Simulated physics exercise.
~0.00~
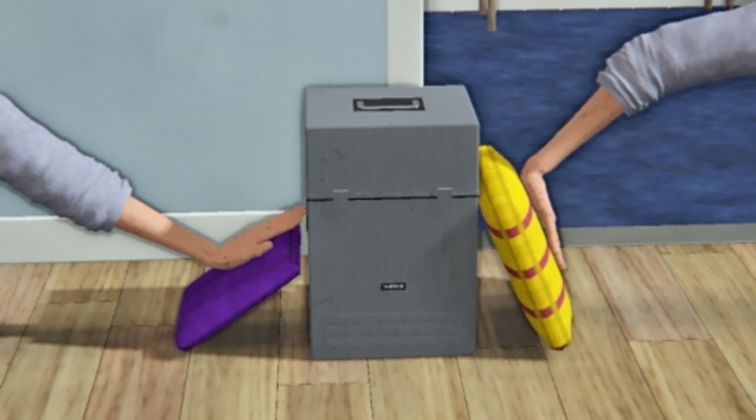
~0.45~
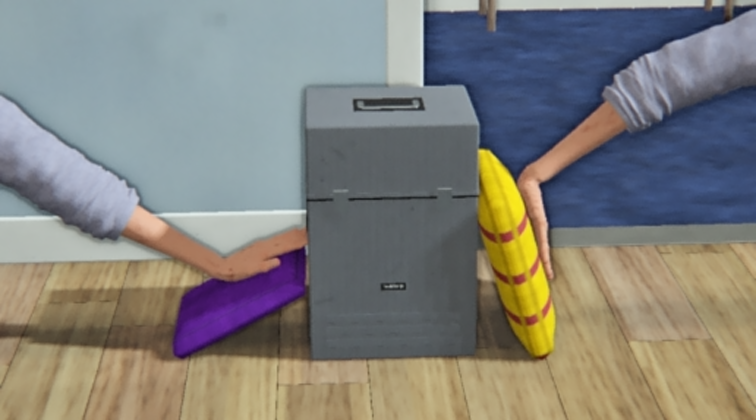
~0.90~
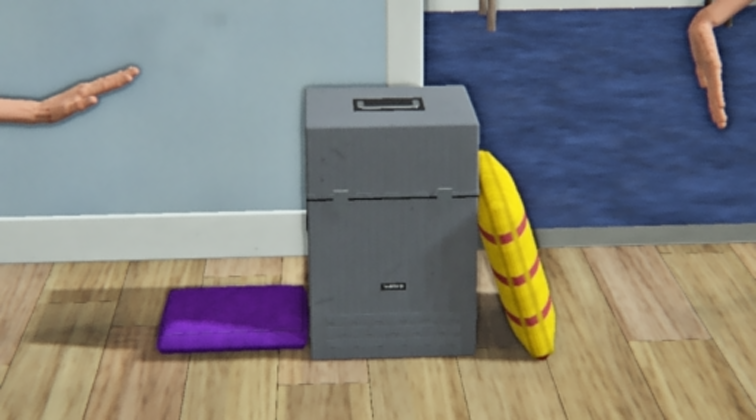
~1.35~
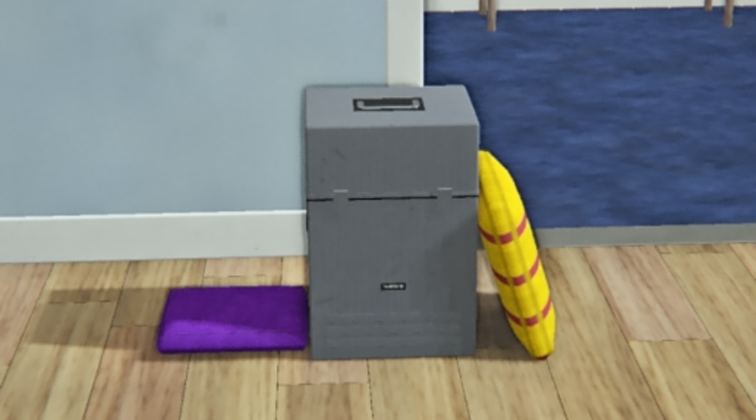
On a wooden floor, two hands hold a purple soft bag and a yellow cushion against opposite sides of a grey chest, then withdraw; the bag on the left slips down and lies flat, while the cushion on the right stays leaning against the chest.
